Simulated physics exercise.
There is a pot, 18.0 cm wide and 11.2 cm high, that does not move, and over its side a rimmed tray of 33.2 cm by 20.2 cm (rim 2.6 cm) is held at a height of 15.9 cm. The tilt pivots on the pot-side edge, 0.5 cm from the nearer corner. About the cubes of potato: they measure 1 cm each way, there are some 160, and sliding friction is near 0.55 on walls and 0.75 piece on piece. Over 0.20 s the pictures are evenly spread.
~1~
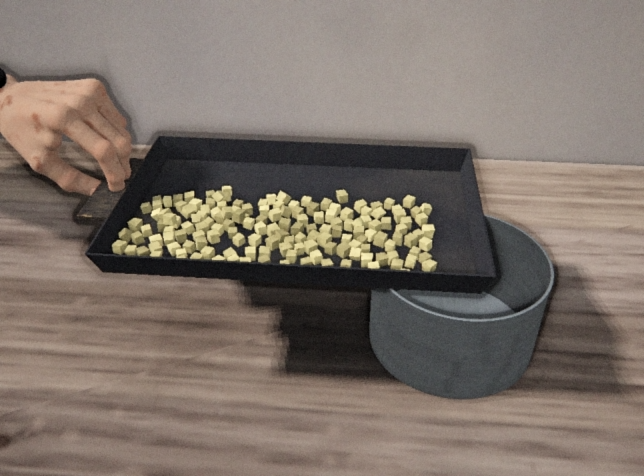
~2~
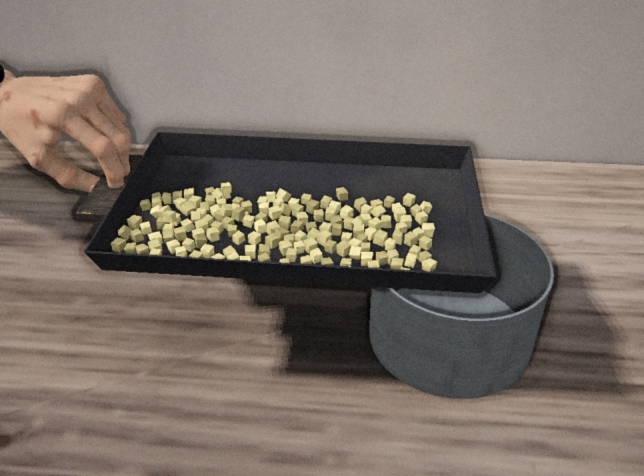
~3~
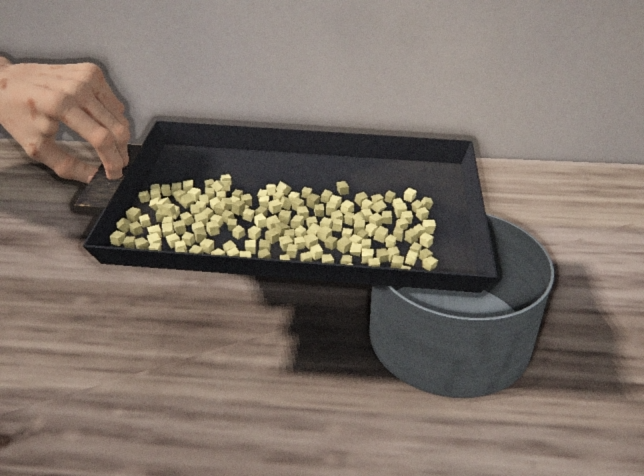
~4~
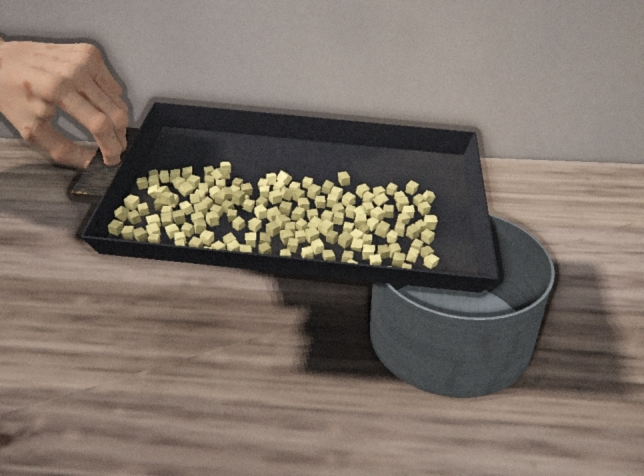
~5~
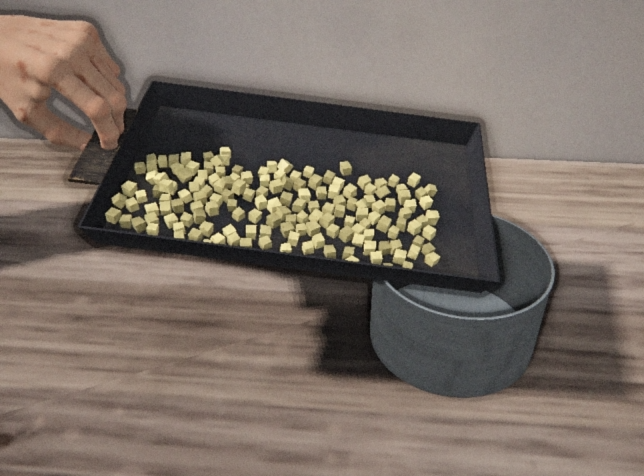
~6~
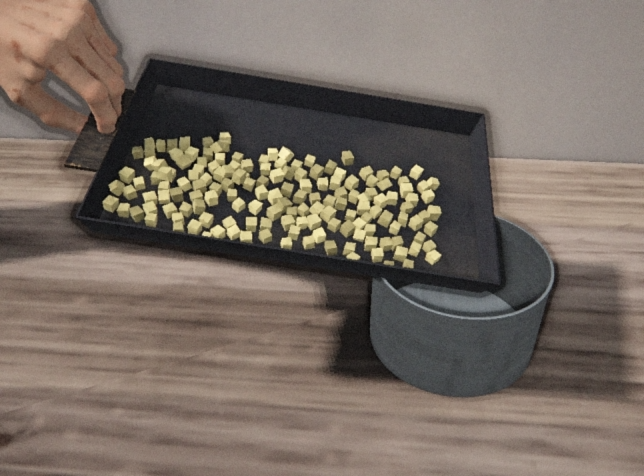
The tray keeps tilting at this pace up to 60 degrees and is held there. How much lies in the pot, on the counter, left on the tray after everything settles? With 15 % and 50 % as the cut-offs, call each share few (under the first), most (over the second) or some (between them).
My estimate: Pot: Few, counter: Some, tray: Most.
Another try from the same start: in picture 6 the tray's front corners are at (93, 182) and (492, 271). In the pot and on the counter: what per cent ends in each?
The pot gets 5 and the counter 60.
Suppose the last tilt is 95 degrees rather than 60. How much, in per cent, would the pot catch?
Result: Close to 0 %.
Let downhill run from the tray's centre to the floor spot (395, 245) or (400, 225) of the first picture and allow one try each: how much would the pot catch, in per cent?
Approximately 5 percent, then 20 percent.
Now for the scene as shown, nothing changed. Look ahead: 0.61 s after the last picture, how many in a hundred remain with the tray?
80%, roughly.
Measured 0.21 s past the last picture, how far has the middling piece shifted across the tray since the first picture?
0 cm.
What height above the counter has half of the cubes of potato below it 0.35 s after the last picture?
I'd put it near 26 cm.
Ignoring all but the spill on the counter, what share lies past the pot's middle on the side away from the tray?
I'd put it close to 60 per cent.
Then, 0.21 s after the last picture, tilt 39 degrees; the tray holds 100 %, the pot 0 %.
Then, 0.35 s after the last picture, tilt 54 degrees; the tray holds 100 %, the pot 0 %.
Then, 0.61 s after the last picture, tilt 60 degrees; the tray holds 80 %, the pot 0 %.
In the end, pot 0 %, counter 40 %, tray 60 %.
